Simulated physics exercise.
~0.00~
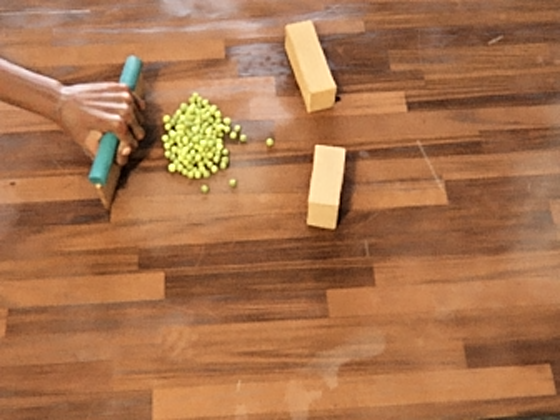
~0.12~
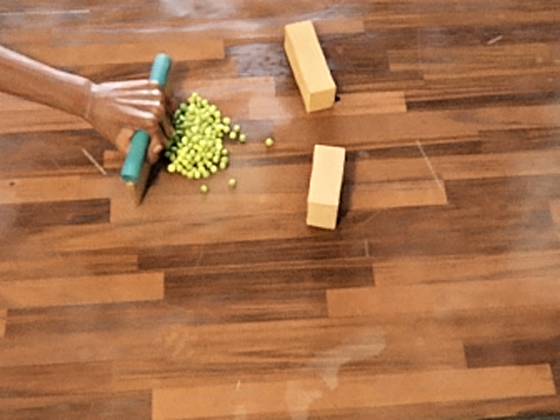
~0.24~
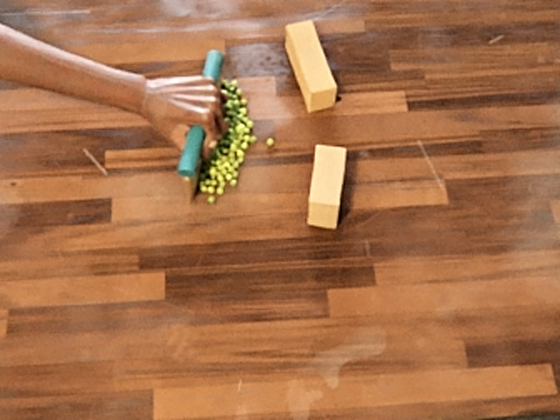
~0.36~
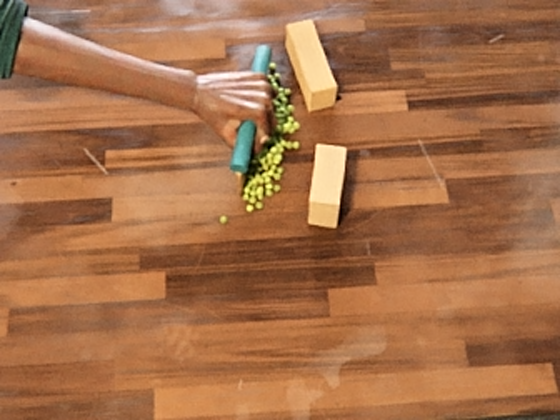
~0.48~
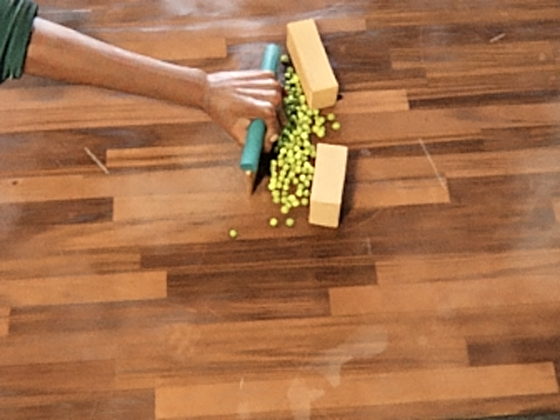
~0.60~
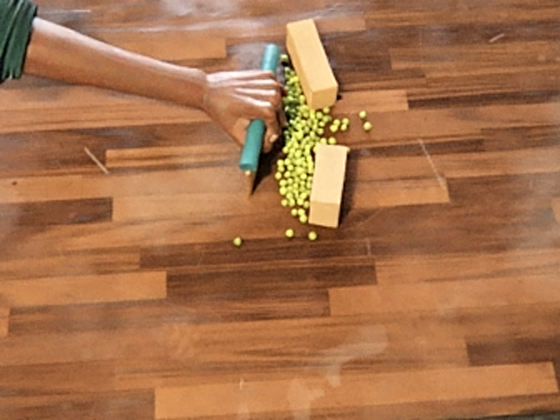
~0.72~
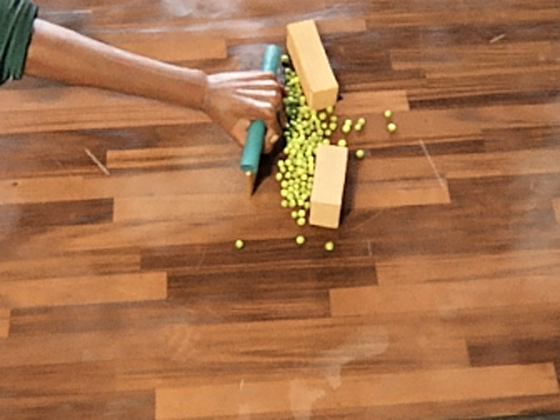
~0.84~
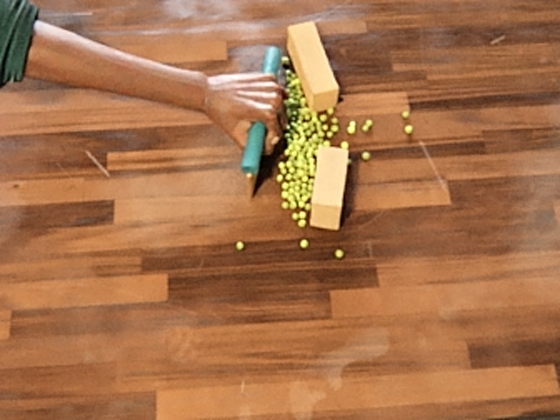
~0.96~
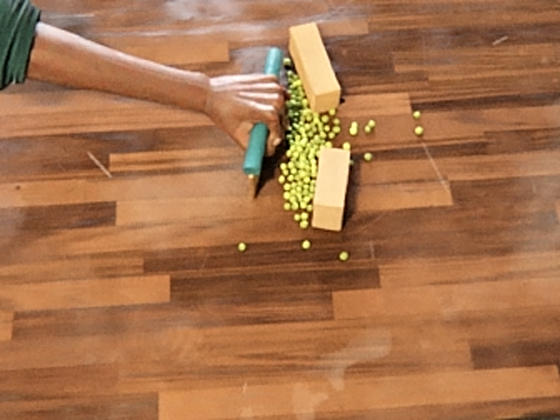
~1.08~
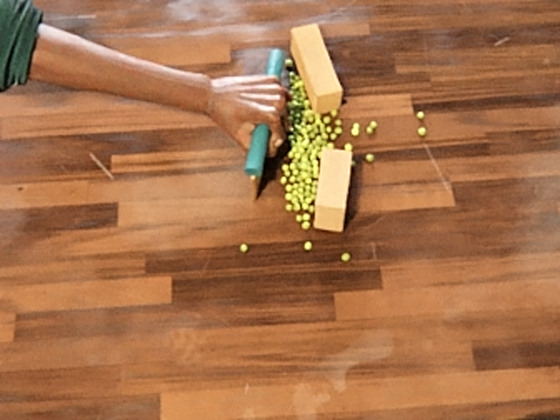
A hand pushed a pile of green peas rightwards across a wooden surface with a green-handled scraper, then stopped near two pale blocks. A few peas rolled through the gap and some strayed below, but most stayed bunched up against the blocks.
